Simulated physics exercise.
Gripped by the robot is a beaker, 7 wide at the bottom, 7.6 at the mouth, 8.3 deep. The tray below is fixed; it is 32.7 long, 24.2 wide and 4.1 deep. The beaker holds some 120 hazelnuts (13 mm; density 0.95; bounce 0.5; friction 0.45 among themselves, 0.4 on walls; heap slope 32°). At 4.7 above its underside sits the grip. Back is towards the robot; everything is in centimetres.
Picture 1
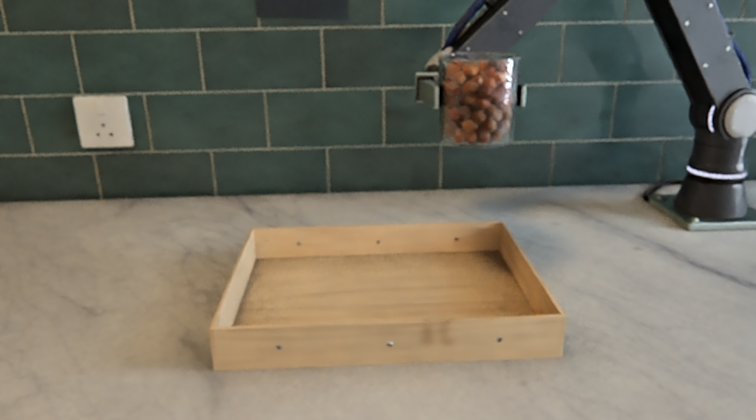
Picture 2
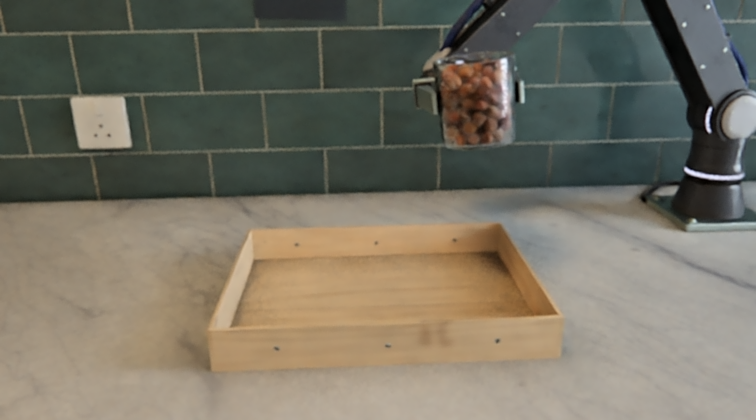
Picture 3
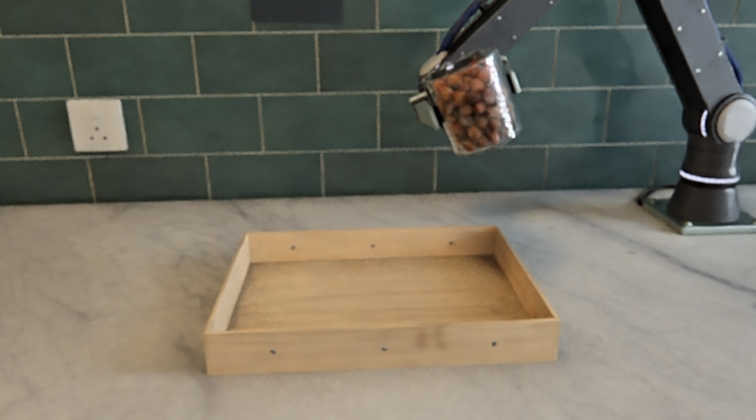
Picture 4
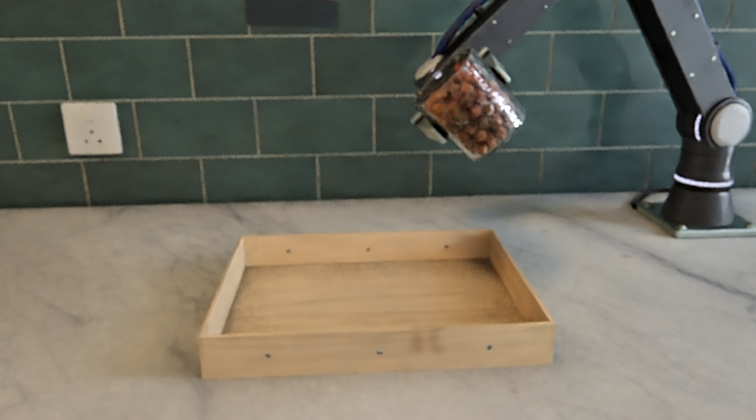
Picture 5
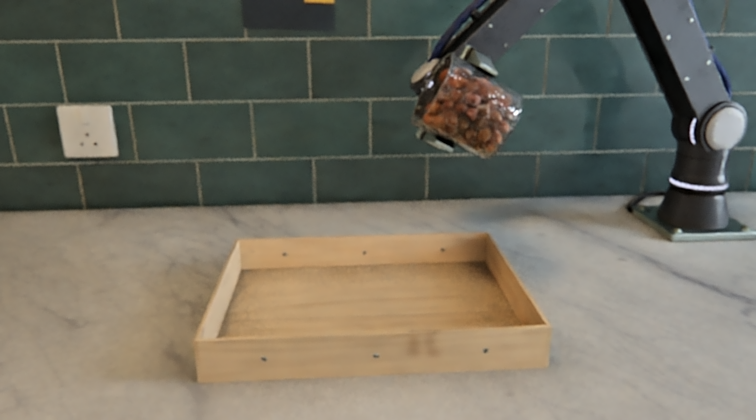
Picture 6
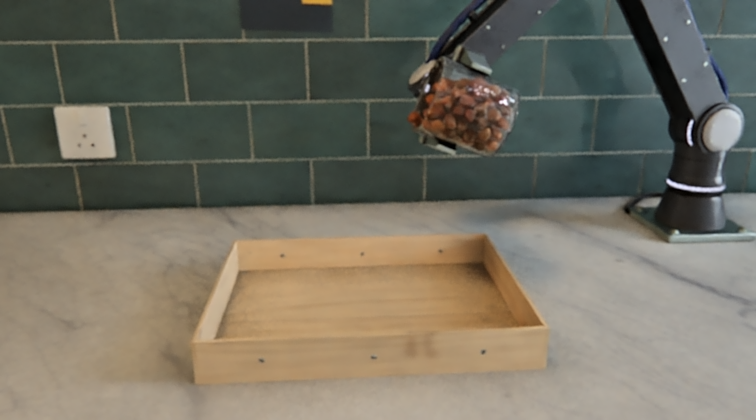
A black robot arm at the upper right grips a clear container of reddish-brown nuts and tilts it steadily from upright to nearly on its side, the nuts shifting towards its left end. Below sits an empty, shallow wooden tray on a grey marble counter, before dark green tiles with a white socket at left. The camera, facing the wall from slightly above, drifts slightly.
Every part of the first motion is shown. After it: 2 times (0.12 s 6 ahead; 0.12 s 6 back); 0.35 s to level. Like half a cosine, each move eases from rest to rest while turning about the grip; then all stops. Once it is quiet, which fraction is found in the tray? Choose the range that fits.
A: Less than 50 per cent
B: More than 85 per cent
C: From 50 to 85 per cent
Option C: From 50 to 85 per cent.
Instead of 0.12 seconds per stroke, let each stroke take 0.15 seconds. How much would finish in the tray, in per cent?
The share would be near 50 %.
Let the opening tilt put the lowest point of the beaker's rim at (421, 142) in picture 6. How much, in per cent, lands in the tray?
100 %.
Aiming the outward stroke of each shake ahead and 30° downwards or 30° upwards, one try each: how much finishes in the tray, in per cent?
30 and 90 %.
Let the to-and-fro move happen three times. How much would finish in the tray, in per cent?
My guess is near 75 per cent.
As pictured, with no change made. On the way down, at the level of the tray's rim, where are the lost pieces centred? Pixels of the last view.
Estimated centre around (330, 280) in pixels.
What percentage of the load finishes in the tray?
About 65 %.
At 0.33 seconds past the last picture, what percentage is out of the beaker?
Near 45 per cent so far.
Then, 0.33 s later, tilted 68° forward, highest piece 25 above the table; 65 in the beaker, 21 in the tray, 36 in flight or on a rim.
Then, 0.66 s later, tilted 31° forward, highest piece 24 above the table; 80 in the tray, 38 in the beaker, 2 on the table or floor, 2 in flight or on a rim.
Then, 1.03 s later, level, highest piece 24 above the table; 82 in the tray, 38 in the beaker, 2 on the table or floor.
Then, 2.08 s later, level, highest piece 23 above the table; 82 in the tray, 38 in the beaker, 2 on the table or floor.
At rest, 82 in the tray, 38 in the beaker, 2 on the table or floor. That is 67 % in the tray.
